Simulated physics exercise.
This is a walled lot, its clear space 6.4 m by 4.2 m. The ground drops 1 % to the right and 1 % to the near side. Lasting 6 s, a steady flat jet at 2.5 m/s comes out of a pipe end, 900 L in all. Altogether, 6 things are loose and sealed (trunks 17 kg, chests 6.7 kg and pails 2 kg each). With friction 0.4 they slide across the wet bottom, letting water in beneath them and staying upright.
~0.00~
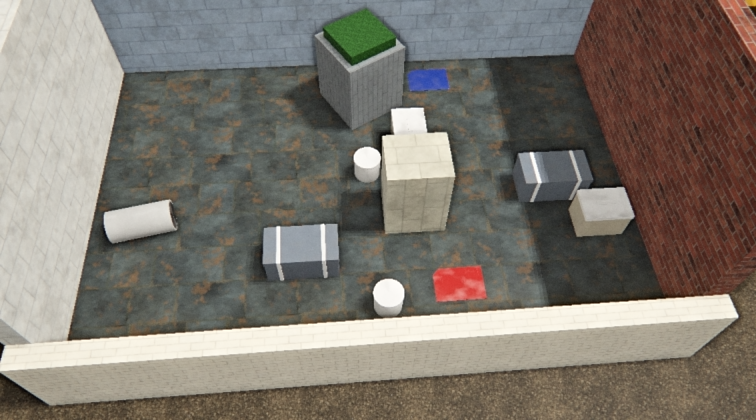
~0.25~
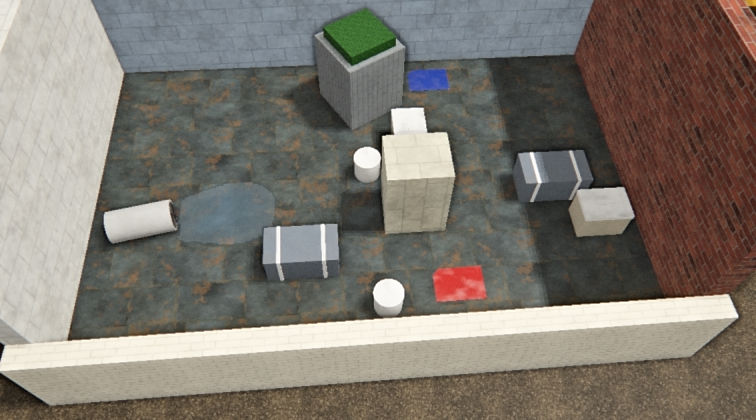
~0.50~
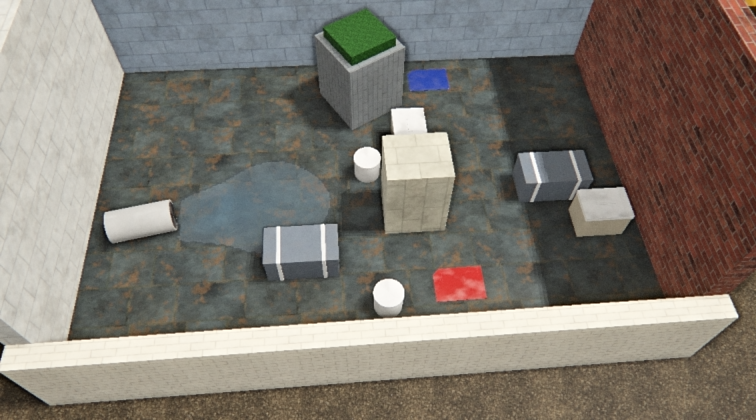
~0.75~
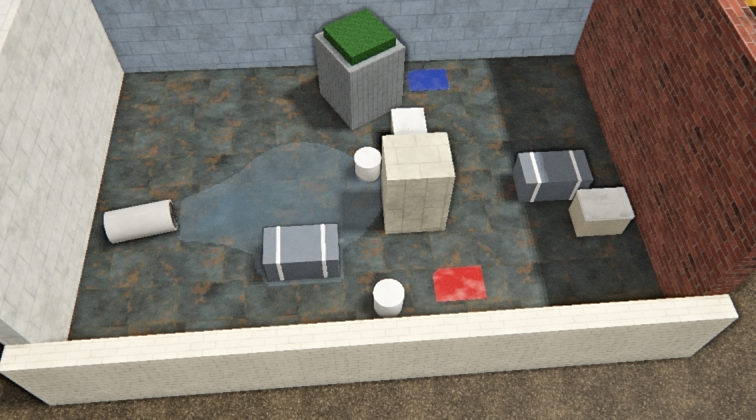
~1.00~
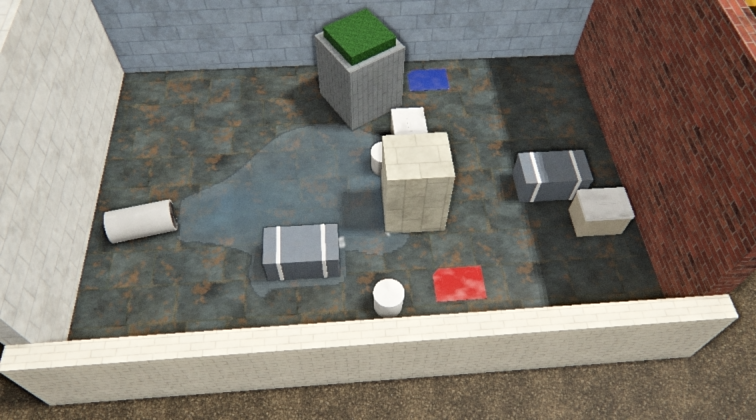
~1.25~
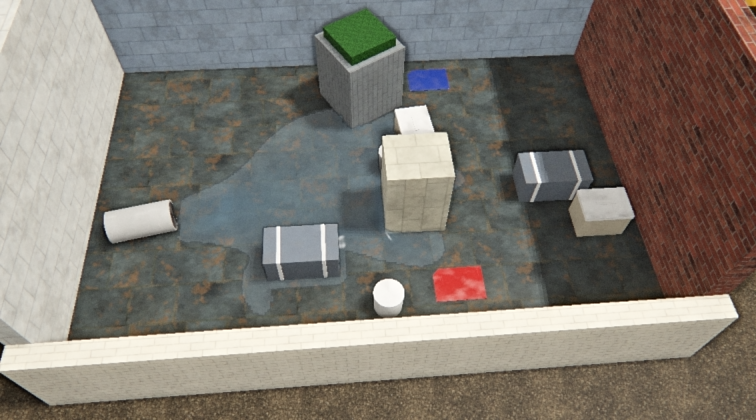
In a walled lot scattered with boxes and white pails, water pours from a pipe at the left and fans out across the dark floor. It spreads around the near chest and reaches the tall pale block, nudging a white pail slightly right, behind the block, then shifting the white box there a little.
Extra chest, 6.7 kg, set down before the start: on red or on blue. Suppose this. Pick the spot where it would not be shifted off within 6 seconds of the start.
Blue.
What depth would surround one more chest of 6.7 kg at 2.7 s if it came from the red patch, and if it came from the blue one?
I'd say close to 3 cm, and close to 2 cm for the other.
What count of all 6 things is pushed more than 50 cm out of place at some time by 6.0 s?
2.
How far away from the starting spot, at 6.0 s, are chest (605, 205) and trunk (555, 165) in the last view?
They've ended up 40 cm and 0 cm away, in that order.
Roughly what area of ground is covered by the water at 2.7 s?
Some 13 m2 of it.
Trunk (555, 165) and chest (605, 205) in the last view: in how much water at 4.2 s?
First about 1 cm, second about 1 cm.
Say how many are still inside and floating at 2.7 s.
At that time, 1.
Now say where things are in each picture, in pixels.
A pail at (367, 158) rests on the ground; a chest at (409, 125), on the bottom; the red patch at (459, 284); the blue patch at (428, 80); 0.0 m2 under water; 0 of 6 have shifted, in the first picture.
A pail at (367, 158), on the bottom; a chest at (409, 125) rests on the ground; the red patch at (459, 284); the blue patch at (428, 80); water covers 0.7 m2; 0 of 6 have shifted, in the second picture.
A pail at (367, 158) rests on the ground; a chest at (409, 125) rests on the ground; the red patch at (459, 284); the blue patch at (428, 80); 1.6 m2 under water; 0 of 6 have shifted, in the third picture.
A pail at (368, 157) rests on the ground; a chest at (409, 125), on the bottom; the red patch at (459, 284); the blue patch at (428, 80); water covers 2.7 m2; 0 of 6 have shifted, in the fourth picture.
A pail at (384, 152) rests on the ground, 22 cm from its start; a chest at (409, 125) rests on the ground; the red patch at (459, 284); the blue patch at (428, 80); 3.7 m2 under water; 1 of 6 have shifted, in the fifth picture.
A pail at (392, 151), afloat, 32 cm from its start; a chest at (415, 124), on the bottom, 7 cm from its start; the red patch at (459, 284); the blue patch at (428, 80); 4.6 m2 under water; 2 of 6 have shifted, in the sixth picture.
After 1.8 s on red it would be 0 cm off in 1 cm of water; on blue it would be 0 cm off in 0 cm of water.
After 2.7 s on red it would be 26 cm off in 3 cm of water; on blue it would be 1 cm off in 2 cm of water.
After 4.2 s on red it would be 141 cm off in 4 cm of water; on blue it would be 14 cm off in 2 cm of water.
After 6.0 s on red it would be 194 cm off in 10 cm of water; on blue it would be 15 cm off in 4 cm of water.
